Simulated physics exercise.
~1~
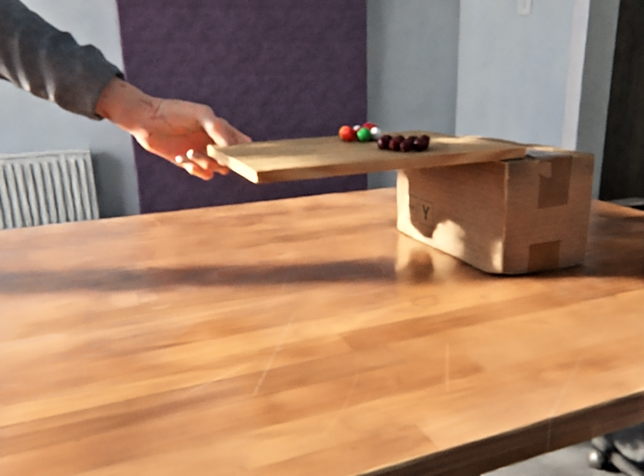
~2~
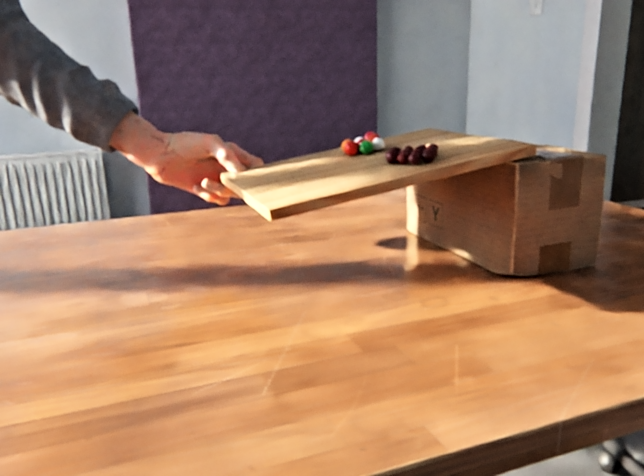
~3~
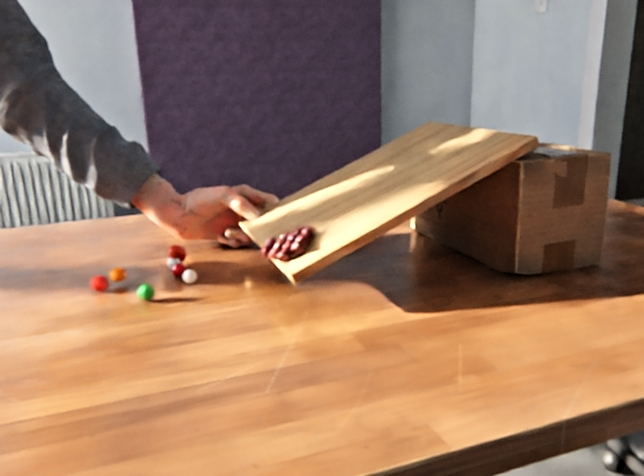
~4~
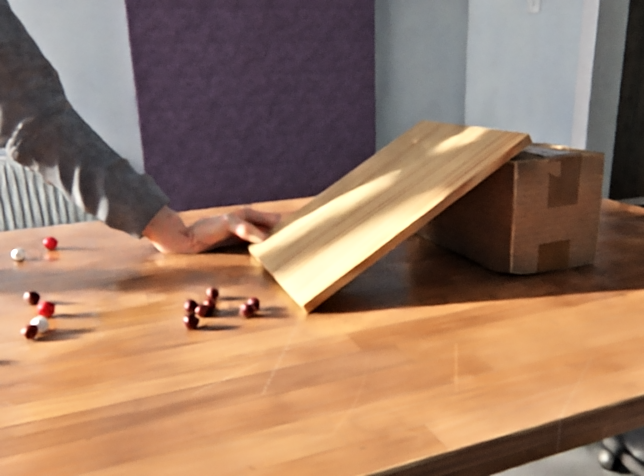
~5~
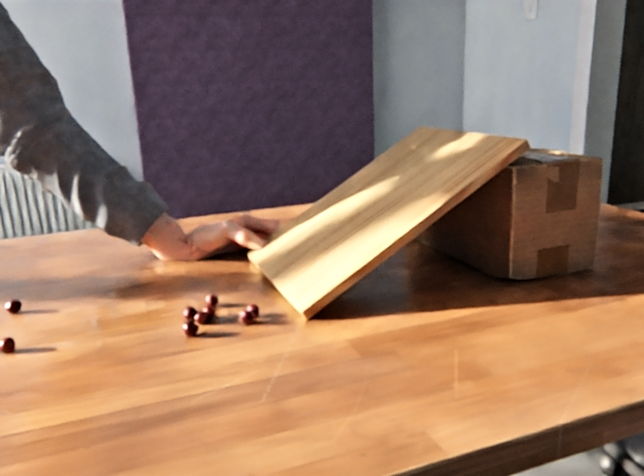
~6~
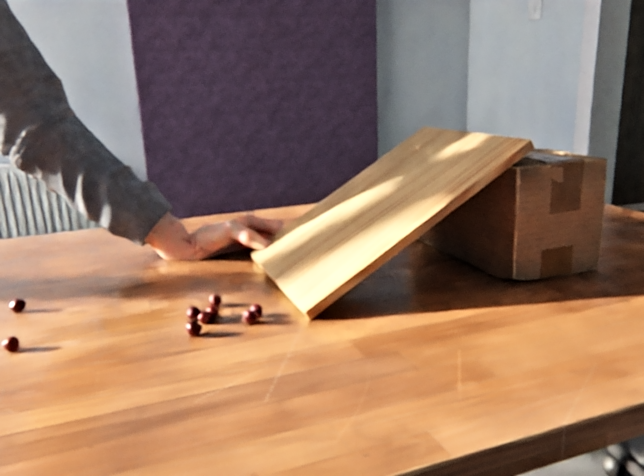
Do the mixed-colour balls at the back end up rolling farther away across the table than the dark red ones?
Yes, the mixed-colour balls roll away to the left and out of view, while most of the dark red ones stay close to the lower end of the board.
